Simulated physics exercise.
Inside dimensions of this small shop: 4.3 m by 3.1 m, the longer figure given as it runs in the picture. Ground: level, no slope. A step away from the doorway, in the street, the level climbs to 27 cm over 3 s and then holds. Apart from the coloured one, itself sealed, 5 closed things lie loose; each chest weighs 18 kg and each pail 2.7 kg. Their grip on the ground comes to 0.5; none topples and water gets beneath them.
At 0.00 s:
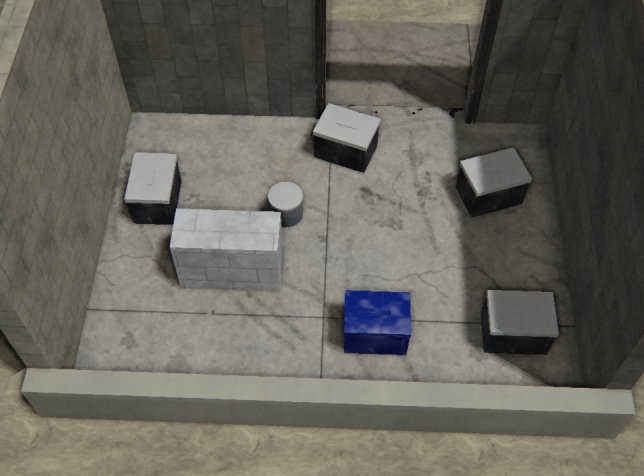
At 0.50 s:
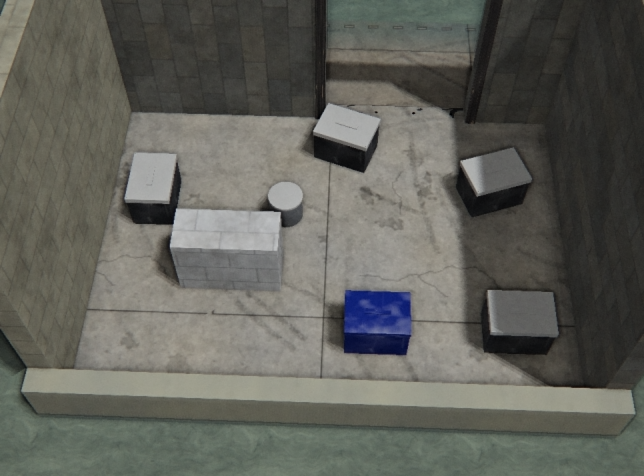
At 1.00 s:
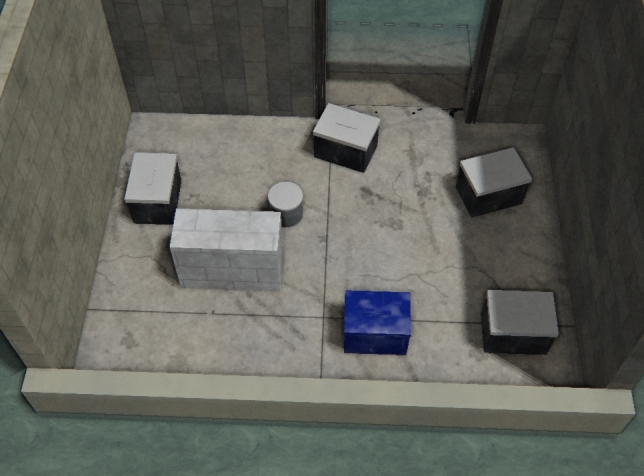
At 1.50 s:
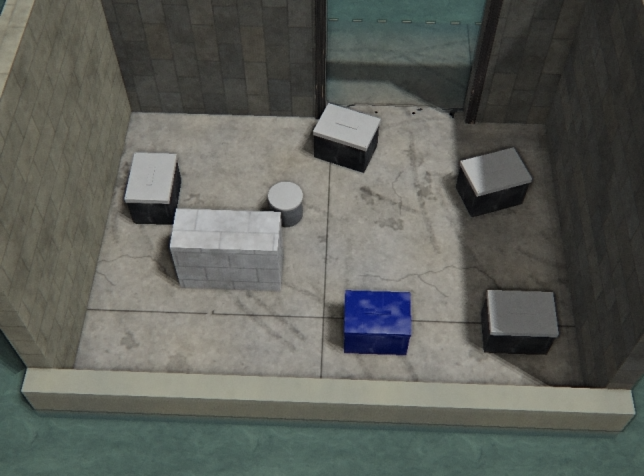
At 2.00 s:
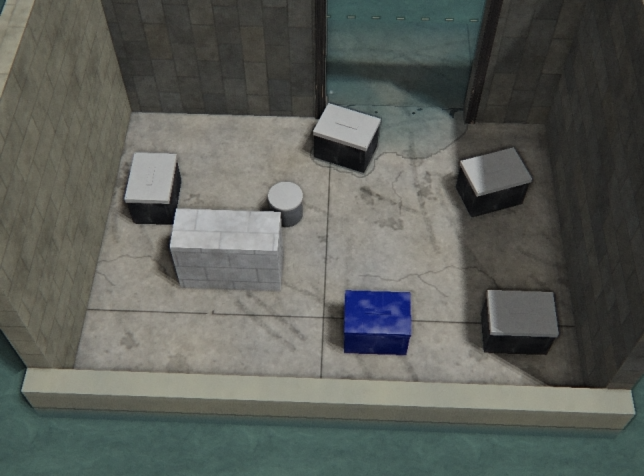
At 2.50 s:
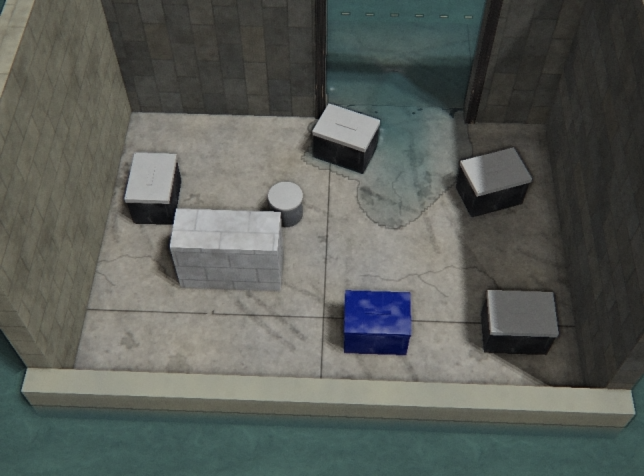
At the start, a blue chest, several grey-topped boxes, a pale block and a small cylinder sit on a dry shop floor. Water then covers the ground outside and rises in the doorway at the back. Finally it spreads across the floor just inside, while every object stays still.
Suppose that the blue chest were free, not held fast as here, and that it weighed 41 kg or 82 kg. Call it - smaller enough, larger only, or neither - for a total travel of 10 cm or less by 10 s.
Larger only.
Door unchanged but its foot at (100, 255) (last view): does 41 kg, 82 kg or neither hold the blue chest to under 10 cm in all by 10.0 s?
Then only the higher weight holds it.
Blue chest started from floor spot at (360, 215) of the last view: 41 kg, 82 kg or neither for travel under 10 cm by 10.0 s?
So heavier weight required.
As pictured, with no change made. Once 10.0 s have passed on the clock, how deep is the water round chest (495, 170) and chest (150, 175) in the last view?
Depths: Near 20 cm, then near 12 cm.
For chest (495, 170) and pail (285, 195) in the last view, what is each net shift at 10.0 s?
Respectively 200 and 60 cm.
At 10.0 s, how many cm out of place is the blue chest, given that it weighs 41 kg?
Shift: About 100 cm.
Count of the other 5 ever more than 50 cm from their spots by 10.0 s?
By my tally, 5.
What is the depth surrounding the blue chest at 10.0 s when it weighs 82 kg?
Close to 20 cm deep.
After 3.5 s the blue chest would be 0 cm from its start with 41 kg and 0 cm from its start with 82 kg; 3 cm of water round it then.
After 4.5 s the blue chest would be 1 cm from its start with 41 kg and 0 cm from its start with 82 kg; 8 cm of water round it then.
After 7.0 s the blue chest would be 6 cm from its start with 41 kg and 0 cm from its start with 82 kg; 17 cm of water round it then.
After 10.0 s the blue chest would be 103 cm from its start with 41 kg and 0 cm from its start with 82 kg; 20 cm of water round it then.
